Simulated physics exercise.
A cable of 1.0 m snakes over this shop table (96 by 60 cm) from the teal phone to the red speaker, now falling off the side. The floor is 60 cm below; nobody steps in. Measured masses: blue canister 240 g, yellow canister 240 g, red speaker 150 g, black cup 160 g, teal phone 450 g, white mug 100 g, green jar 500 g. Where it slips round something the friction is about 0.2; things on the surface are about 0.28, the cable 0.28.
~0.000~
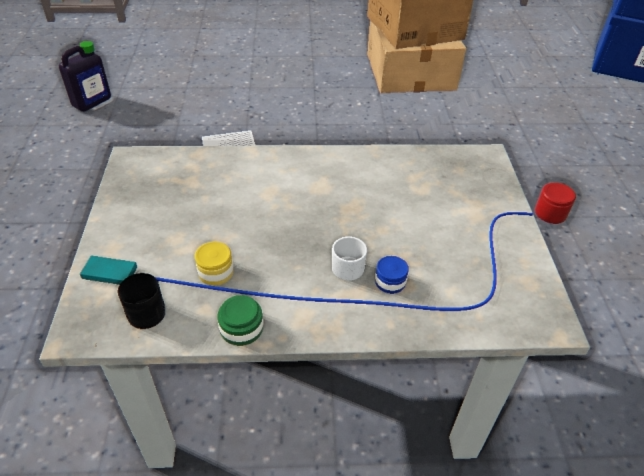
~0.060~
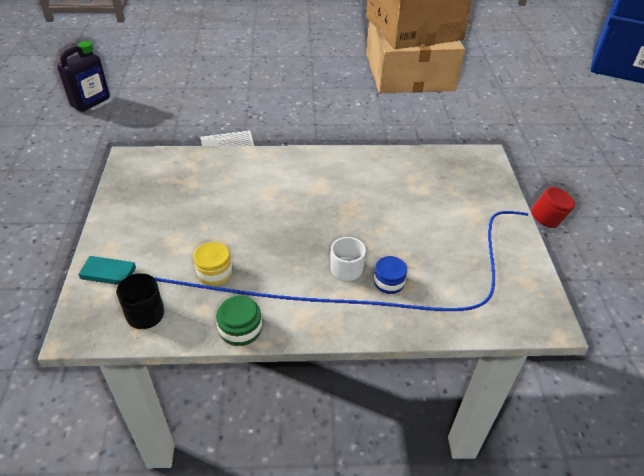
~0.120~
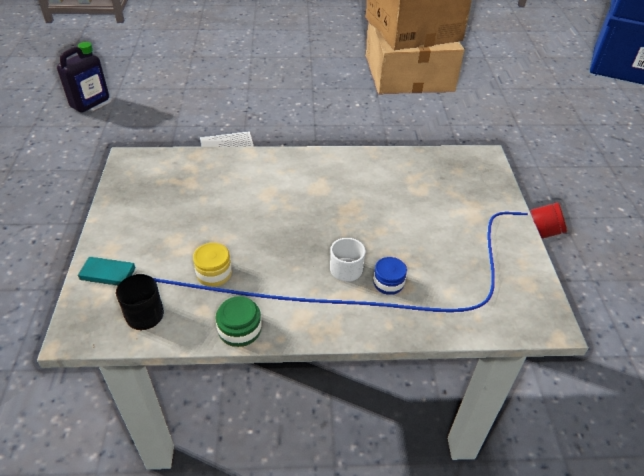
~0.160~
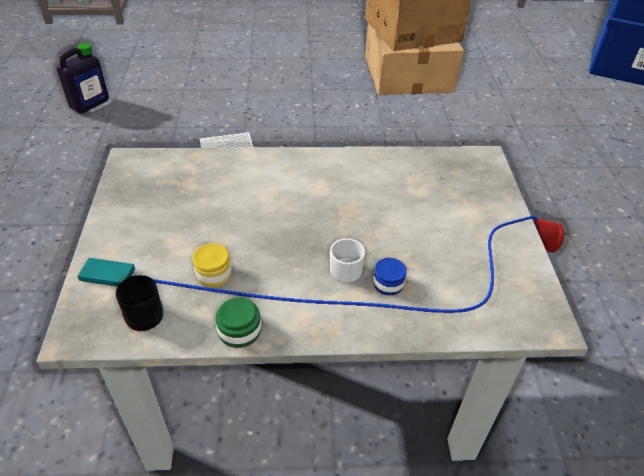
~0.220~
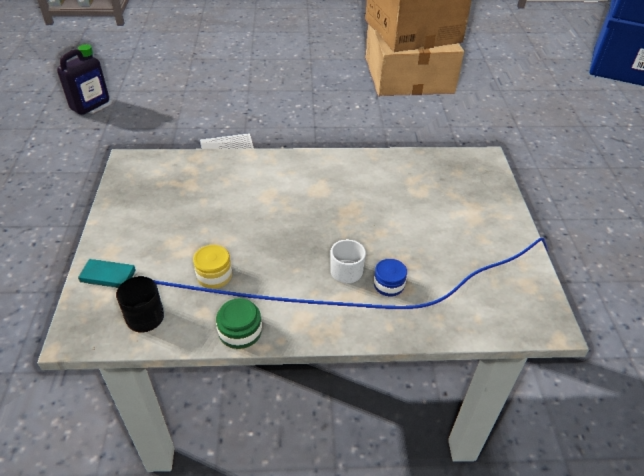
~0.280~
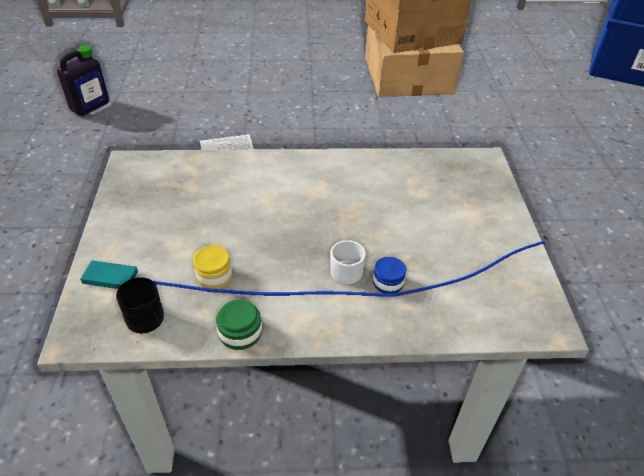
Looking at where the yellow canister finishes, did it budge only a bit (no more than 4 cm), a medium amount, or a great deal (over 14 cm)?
It budged only a bit.
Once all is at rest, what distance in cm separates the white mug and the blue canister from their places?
In the end the white mug has moved about 0 cm, while the blue canister has moved about 2 cm.
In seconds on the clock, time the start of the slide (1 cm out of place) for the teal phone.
The teal phone gets there at 0.32 seconds.
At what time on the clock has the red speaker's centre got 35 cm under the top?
Reply: Never.
By 0.5 s, the cable's tail end at (144, 281); red speaker over the edge, blue canister 3 cm off its start, teal phone 2 cm off its start.
By 0.7 s, the cable's tail end at (152, 282); red speaker over the edge, teal phone 4 cm off its start, blue canister 3 cm off its start.
By 1.0 s, the cable's tail end at (156, 283); red speaker over the edge, teal phone 5 cm off its start at (129, 275), blue canister 3 cm off its start at (389, 260).
By 1.2 s, the cable's tail end at (156, 283); red speaker over the edge, teal phone 5 cm off its start, blue canister 3 cm off its start.
By 2.4 s, the cable's tail end at (156, 283); yellow canister 0 cm off its start at (211, 258), red speaker over the edge, teal phone 5 cm off its start at (129, 275), blue canister 3 cm off its start at (389, 260).
